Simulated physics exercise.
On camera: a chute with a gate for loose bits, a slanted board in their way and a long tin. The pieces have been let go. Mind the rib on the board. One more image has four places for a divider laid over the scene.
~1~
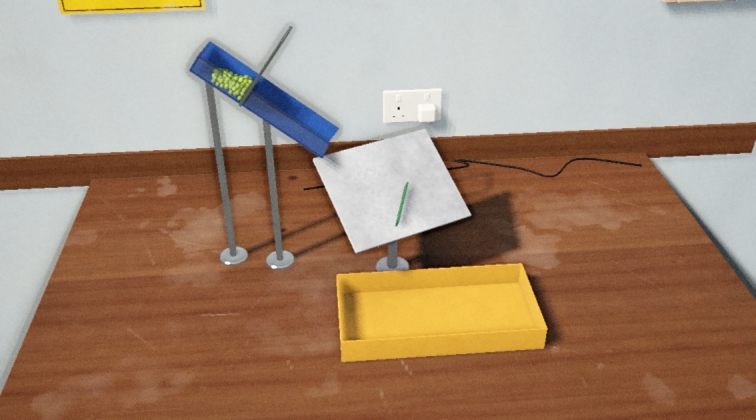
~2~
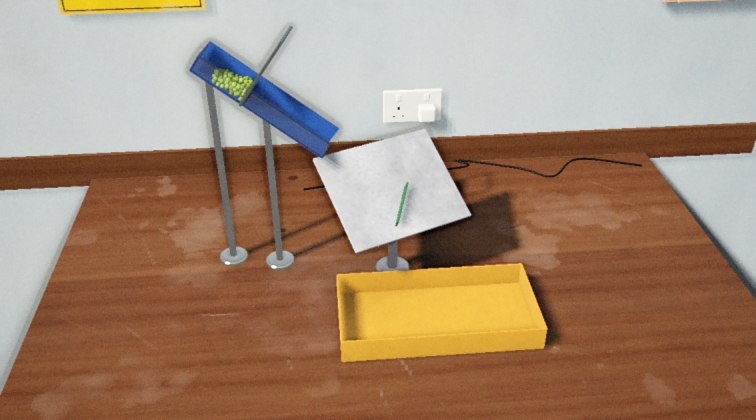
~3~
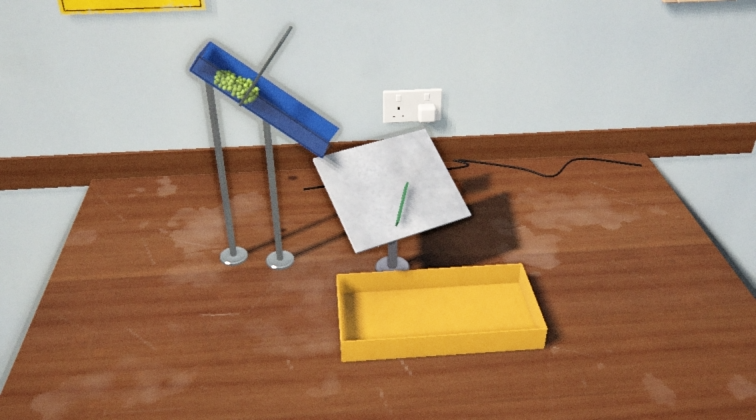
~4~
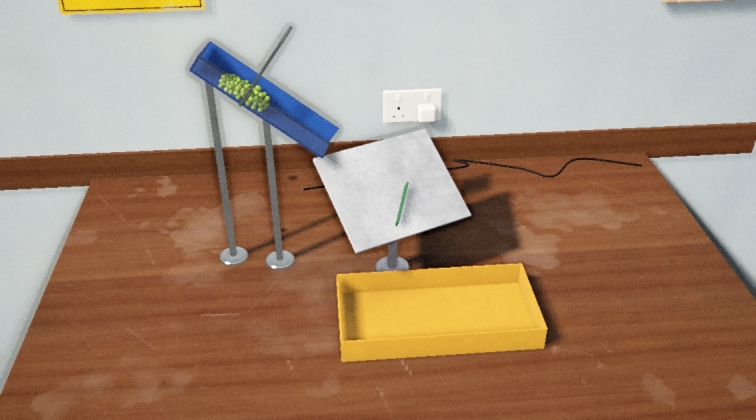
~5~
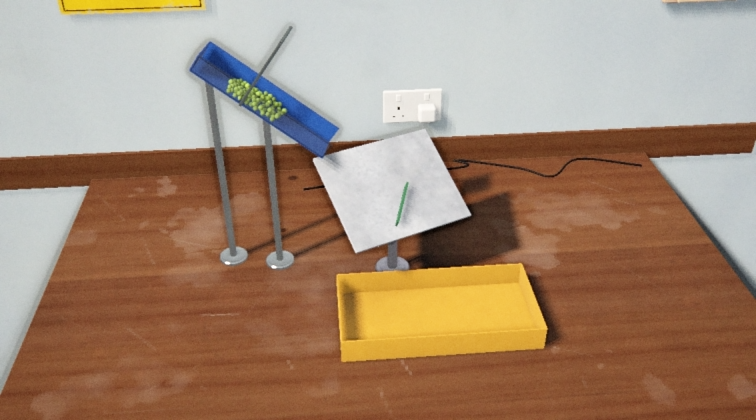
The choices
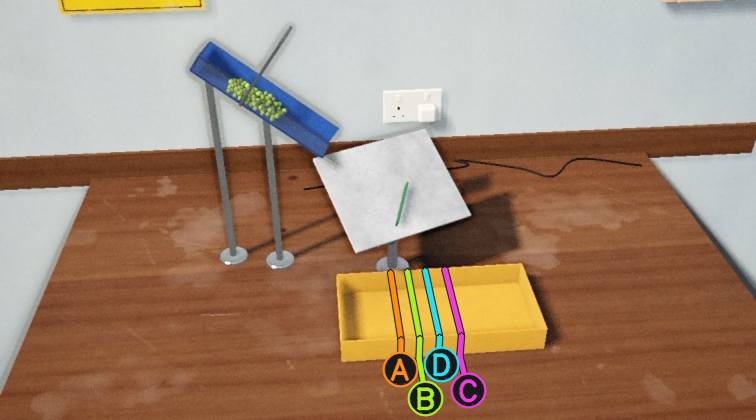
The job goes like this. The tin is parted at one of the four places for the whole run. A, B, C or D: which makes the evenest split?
Go for A.
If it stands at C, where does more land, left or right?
Left.
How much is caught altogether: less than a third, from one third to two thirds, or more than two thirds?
More than two thirds.
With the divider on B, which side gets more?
Left.
On the marked copy, line A crosses the front rim at (400, 338); line B crosses the front rim at (419, 337); line C crosses the front rim at (461, 334); line D crosses the front rim at (439, 336).
For line A, of what is caught, close to two thirds on the left of the divider, close to a third on the right.
For line B, of what is caught, the bulk on the left of the divider, a small share on the right.
For line C, of what is caught, all but a few on the left of the divider, a small share on the right.
For line D, of what is caught, the bulk on the left of the divider, a small share on the right.
